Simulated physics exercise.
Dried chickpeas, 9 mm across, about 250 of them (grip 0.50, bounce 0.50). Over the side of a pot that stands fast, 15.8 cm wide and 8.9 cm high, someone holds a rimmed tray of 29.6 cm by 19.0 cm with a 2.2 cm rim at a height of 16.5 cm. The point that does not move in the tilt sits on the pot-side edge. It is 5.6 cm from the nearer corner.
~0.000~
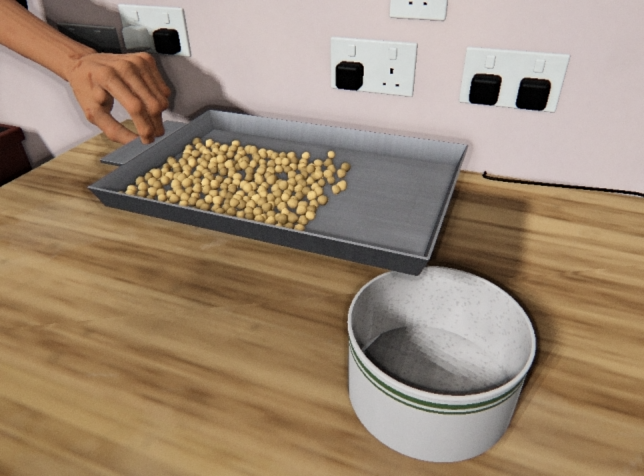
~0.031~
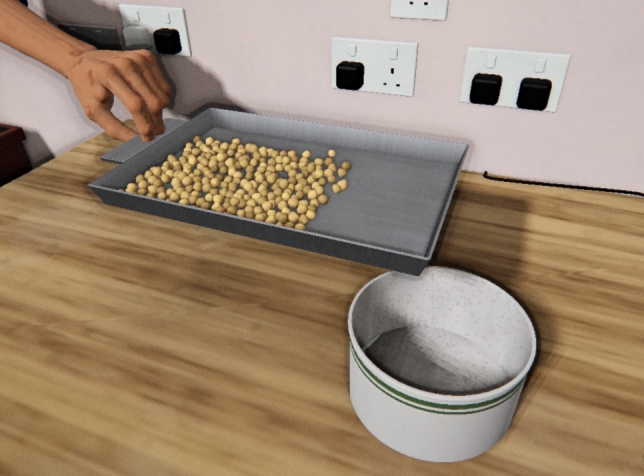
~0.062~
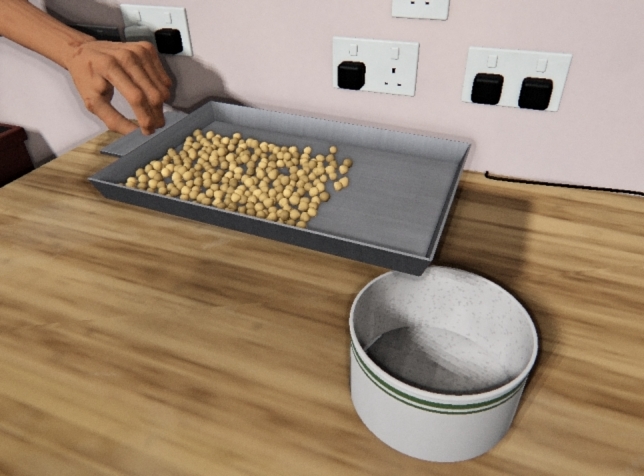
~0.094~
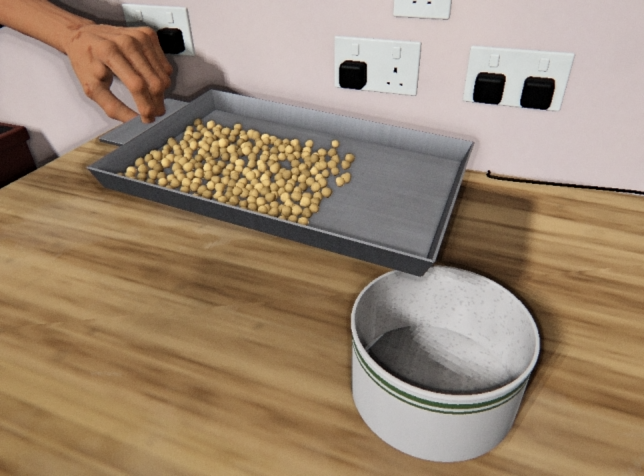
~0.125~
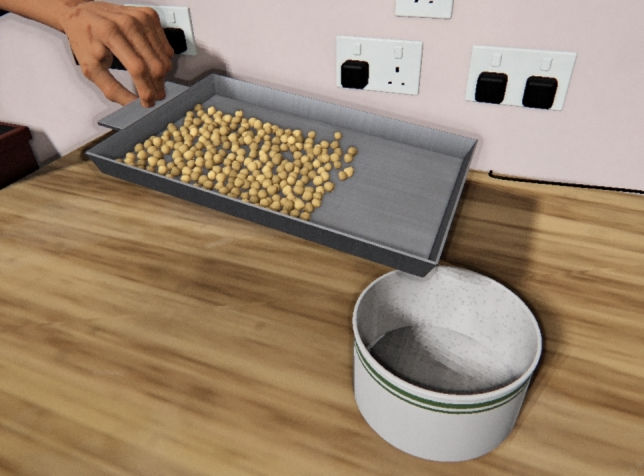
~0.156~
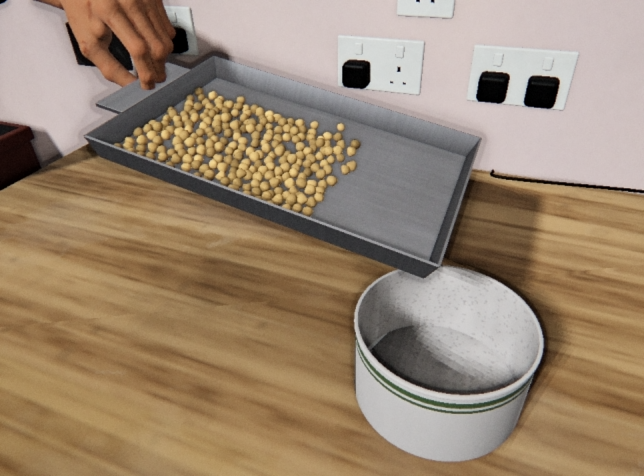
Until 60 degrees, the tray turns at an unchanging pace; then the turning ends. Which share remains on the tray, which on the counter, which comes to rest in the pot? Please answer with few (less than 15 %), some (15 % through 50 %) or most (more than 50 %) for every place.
Tray: Some, counter: Some, pot: Some.
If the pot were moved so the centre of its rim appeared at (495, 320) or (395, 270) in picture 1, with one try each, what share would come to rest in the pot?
Estimates: 40 % and 0 %, in that order.
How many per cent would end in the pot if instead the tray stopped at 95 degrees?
Result: Close to 75 %.
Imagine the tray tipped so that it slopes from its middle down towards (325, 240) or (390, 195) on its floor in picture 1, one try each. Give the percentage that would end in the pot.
First try: Around 30 percent; second try: Around 15 percent.
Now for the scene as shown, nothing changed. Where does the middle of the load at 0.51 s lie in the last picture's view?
Around (346, 122).
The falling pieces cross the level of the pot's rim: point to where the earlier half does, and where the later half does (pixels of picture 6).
The first half passes near (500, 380) and the second half near (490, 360).
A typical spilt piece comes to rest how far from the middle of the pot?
Some 22 centimetres.
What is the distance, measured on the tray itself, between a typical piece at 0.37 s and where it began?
Around 1 centimetres.
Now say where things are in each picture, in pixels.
Tray tilt 0 degrees, front corners at (99, 185) and (421, 252); middle of the pieces at (237, 183); pot at (439, 322), in the first picture.
Tray tilt 0 degrees, front corners at (99, 183) and (422, 252); middle of the pieces at (238, 181), in the second picture.
Tray tilt 2 degrees, front corners at (99, 176) and (423, 252); middle of the pieces at (238, 177), in the third picture.
Tray tilt 4 degrees, front corners at (99, 166) and (426, 253), lowest corner right front; middle of the pieces at (240, 169), in the fourth picture.
Tray tilt 8 degrees, front corners at (98, 151) and (429, 255), lowest corner right front; middle of the pieces at (241, 159), in the fifth picture.
Tray tilt 11 degrees, front corners at (96, 134) and (432, 257), lowest corner right front; middle of the pieces at (243, 148); pot at (446, 321). The tray's pace is about 115 degrees a second, in the sixth picture.
Then, at 0.37 s, tilt 36 degrees; the tray holds 100 %, the pot 0 %.
After 0.51 s, tilt 53 degrees; the tray holds 100 %, the pot 0 %.
After 0.78 s, tilt 60 degrees; the tray holds 50 %, the pot 15 %.
By 1.7 s all is still; tray 40 %, counter 20 %, pot 40 %.
